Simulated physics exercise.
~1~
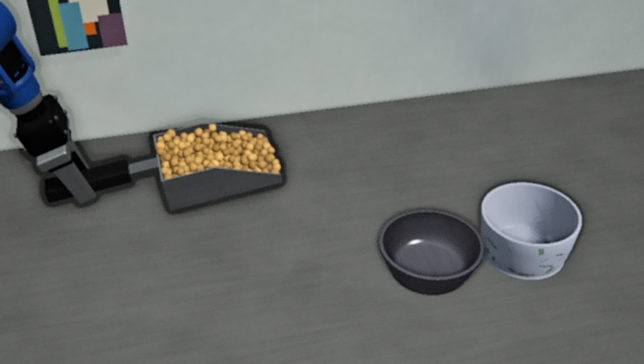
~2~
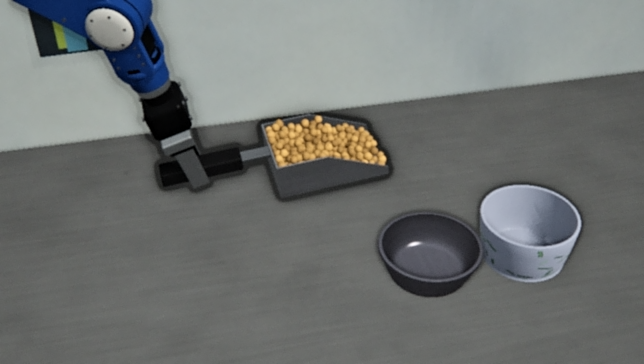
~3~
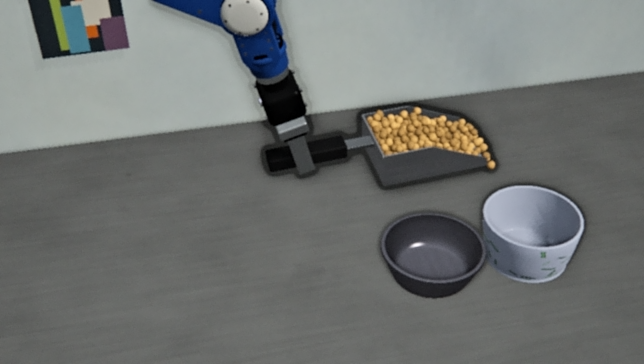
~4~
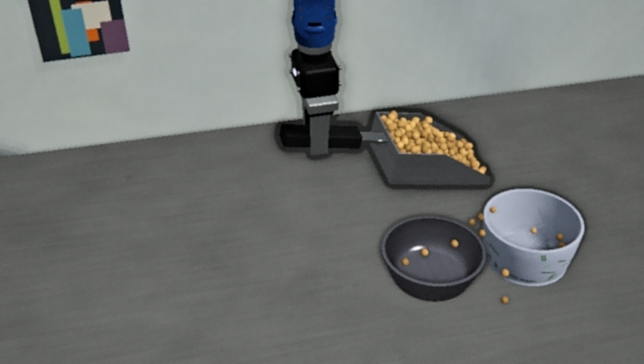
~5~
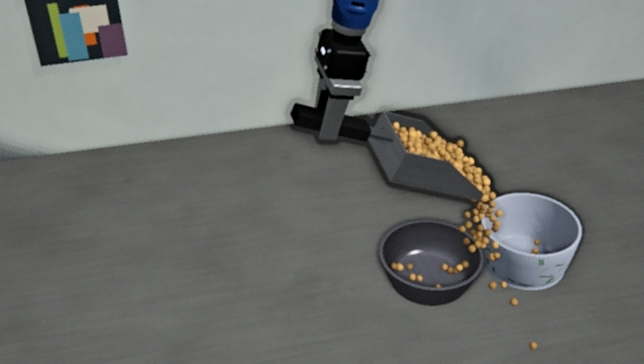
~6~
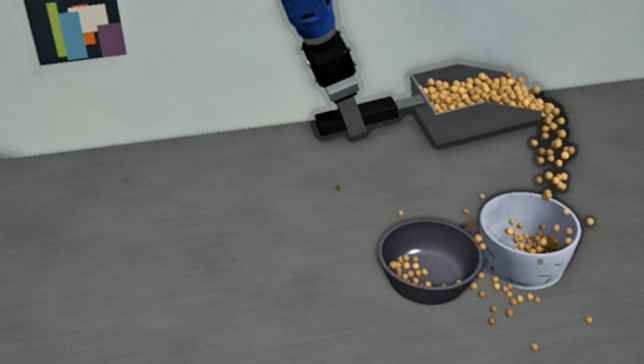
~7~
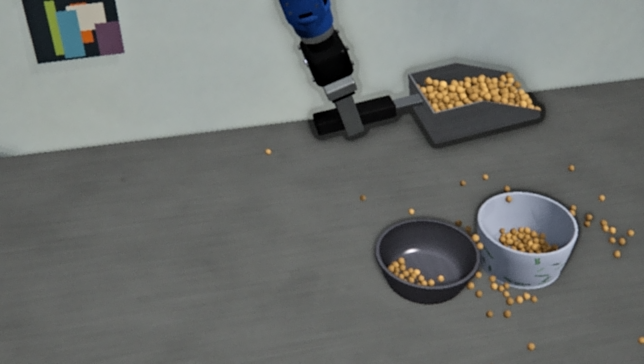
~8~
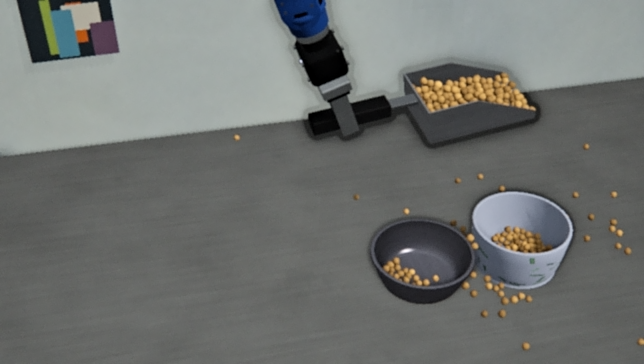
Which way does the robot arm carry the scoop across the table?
The robot arm carries the scoop to the right, toward the side where the two bowls stand.
